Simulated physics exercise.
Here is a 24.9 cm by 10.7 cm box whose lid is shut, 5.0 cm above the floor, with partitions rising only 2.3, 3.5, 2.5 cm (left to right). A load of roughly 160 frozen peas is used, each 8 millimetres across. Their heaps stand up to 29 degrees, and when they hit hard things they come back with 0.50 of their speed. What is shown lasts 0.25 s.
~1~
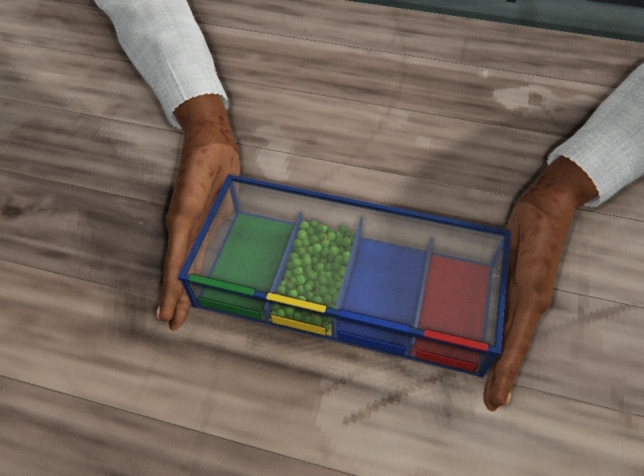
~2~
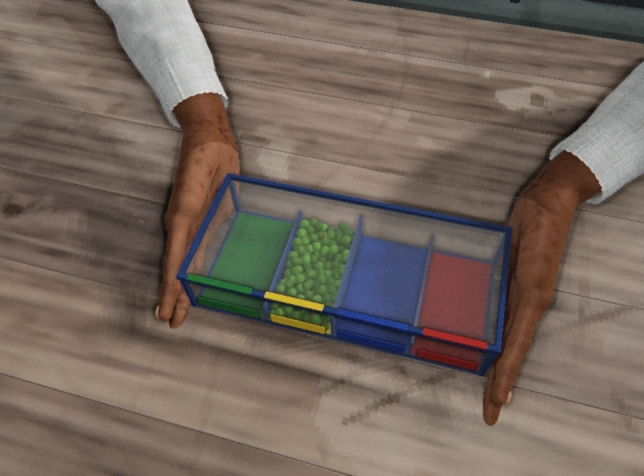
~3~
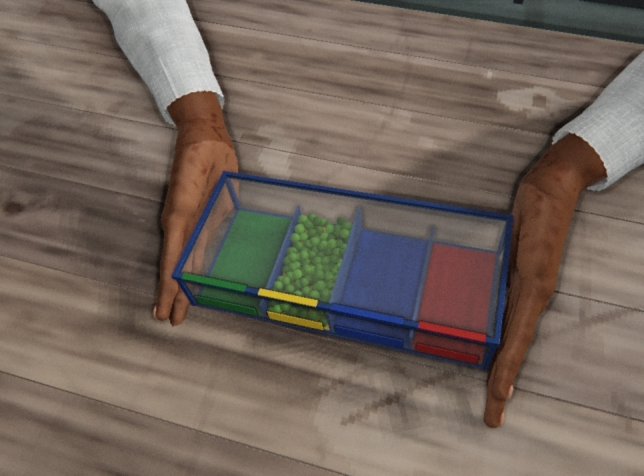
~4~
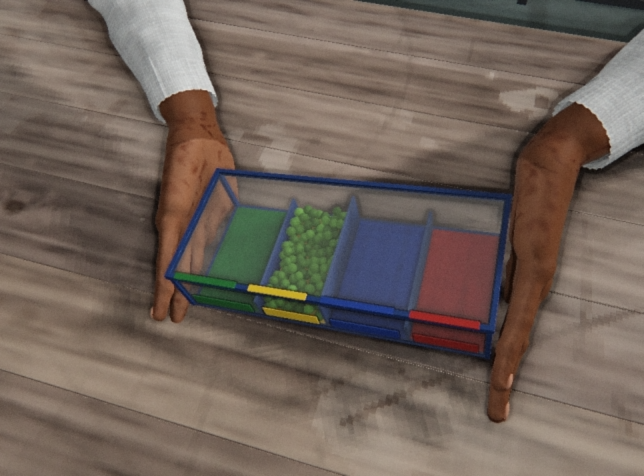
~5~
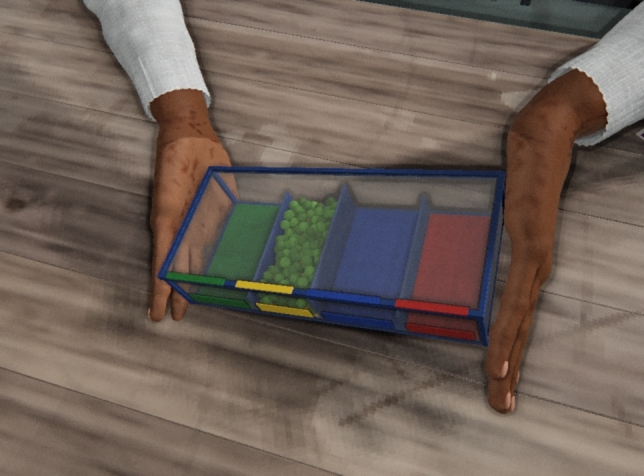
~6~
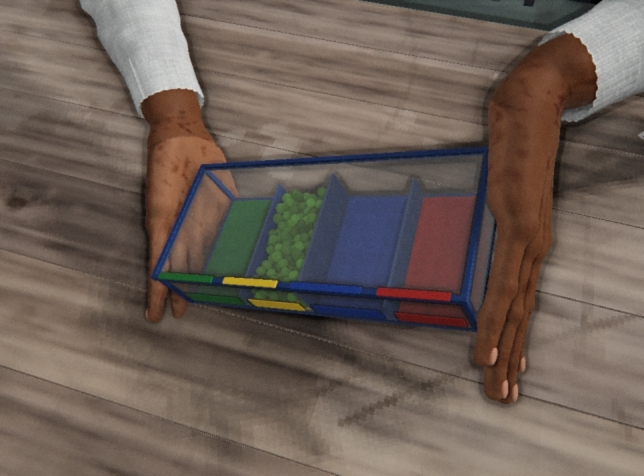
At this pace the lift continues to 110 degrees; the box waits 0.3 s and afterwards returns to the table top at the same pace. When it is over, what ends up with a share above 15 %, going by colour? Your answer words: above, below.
Red - below; blue - below; green - above; yellow - below.
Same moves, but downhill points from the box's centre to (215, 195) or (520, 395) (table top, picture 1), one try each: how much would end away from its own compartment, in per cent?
Near 95 and 30 per cent, in that order.
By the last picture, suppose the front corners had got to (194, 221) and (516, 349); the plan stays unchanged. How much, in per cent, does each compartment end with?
Red 30; blue 5; green 0; yellow 65.
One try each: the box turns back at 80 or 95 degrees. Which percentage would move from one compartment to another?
Some 65 and 90 per cent.
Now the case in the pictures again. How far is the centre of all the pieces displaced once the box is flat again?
Some 7.0 cm.
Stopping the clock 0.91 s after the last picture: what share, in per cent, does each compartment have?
Shares - red: 0; blue: 0; green: 95; yellow: 5.
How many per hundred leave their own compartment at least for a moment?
Around 100 in a hundred.
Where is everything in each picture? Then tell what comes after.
Box tilt 0 degrees, front corners at (185, 276) and (495, 349); yellow 100 %, in the first frame.
Box tilt 1 degrees, front corners at (183, 275) and (495, 347), in the second frame.
Box tilt 5 degrees, front corners at (178, 274) and (494, 340), lowest corner left front, in the third frame.
Box tilt 11 degrees, front corners at (171, 274) and (489, 327), lowest corner left front, in the fourth frame.
Box tilt 18 degrees, front corners at (164, 274) and (478, 312), lowest corner left front, in the fifth frame.
Box tilt 24 degrees, front corners at (158, 275) and (462, 297), lowest corner left front; yellow 100 %, in the sixth frame.
Then, 0.91 s after the last picture, tilt 110 degrees; green 95 %, yellow 5 %.
Then, 1.52 s after the last picture, tilt 57 degrees; green 100 %.
Then, 2.18 s after the last picture, tilt 0 degrees; green 100 %.
In the end, red 0 %, blue 0 %, green 100 %, yellow 0 %.
